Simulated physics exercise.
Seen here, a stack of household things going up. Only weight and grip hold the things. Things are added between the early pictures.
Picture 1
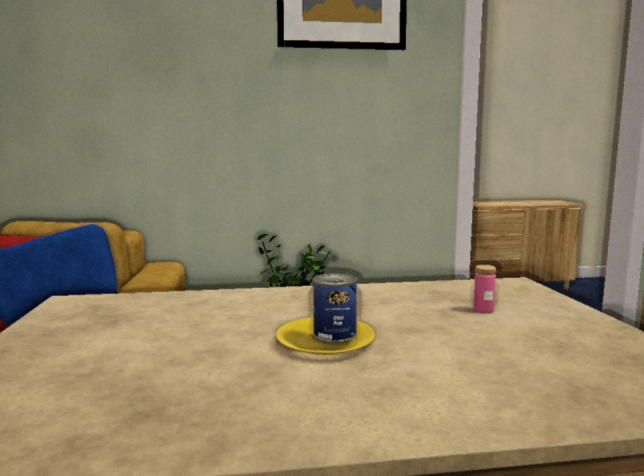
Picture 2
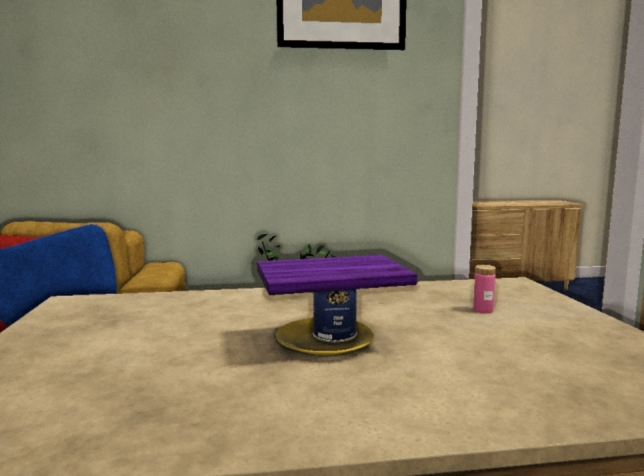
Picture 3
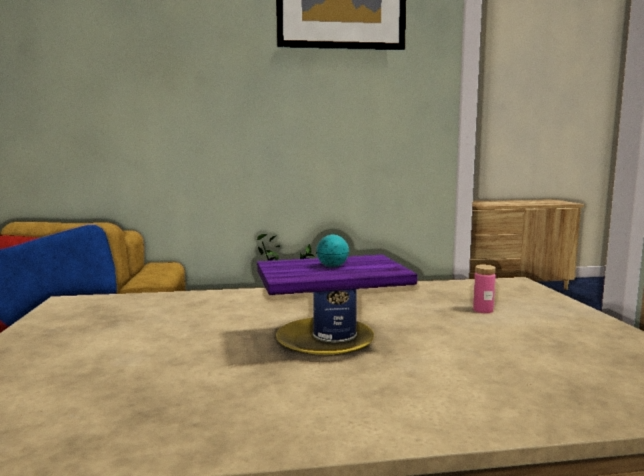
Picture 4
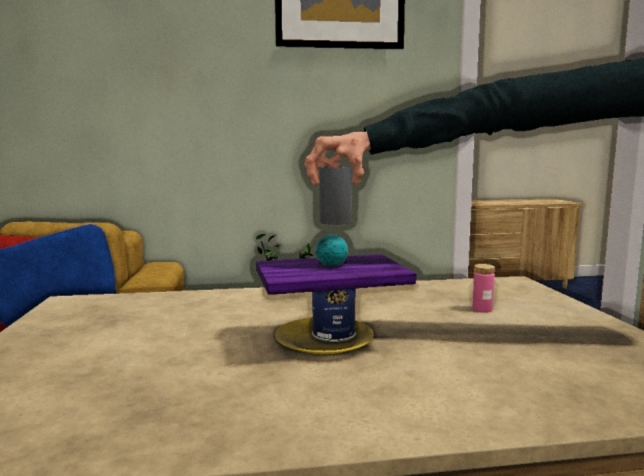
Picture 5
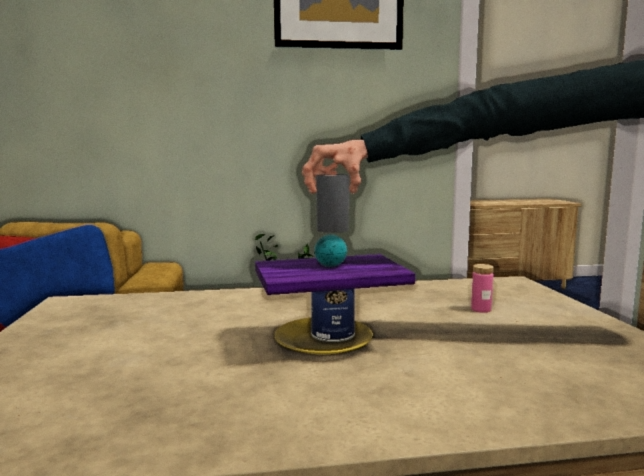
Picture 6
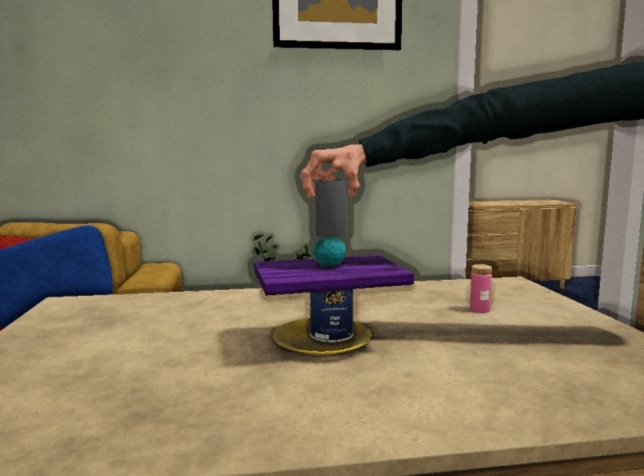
A purple board and then a turquoise ball appeared on top of a blue tin on a yellow plate, and a hand reached in and lowered a grey cup onto the ball, still gripping it.
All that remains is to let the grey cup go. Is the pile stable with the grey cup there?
In the end the pile gives way.
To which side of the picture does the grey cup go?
To the right.
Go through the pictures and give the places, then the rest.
In the first frame, the last thing is not in view yet.
In the second frame, the last thing is not in view yet; blue tin (335, 307).
In the third frame, the last thing is not in view yet; turquoise ball (333, 251).
In the fourth frame, coming down; grey cup (336, 195); pink shaker (483, 288).
In the fifth frame, coming down; grey cup (333, 203); purple board (331, 272).
In the sixth frame, set down, still held; grey cup (331, 208).
Then, 0.50 s past the last view, grey cup now fallen.
Then, 0.80 s past the last view, things are still on the move.
Then, 0.90 s past the last view, as before.
Finally, fallen, grey cup; the other 5 still in place. Final places as the last picture's camera would see them, grey cup near (529, 319). The pile loses its balance.
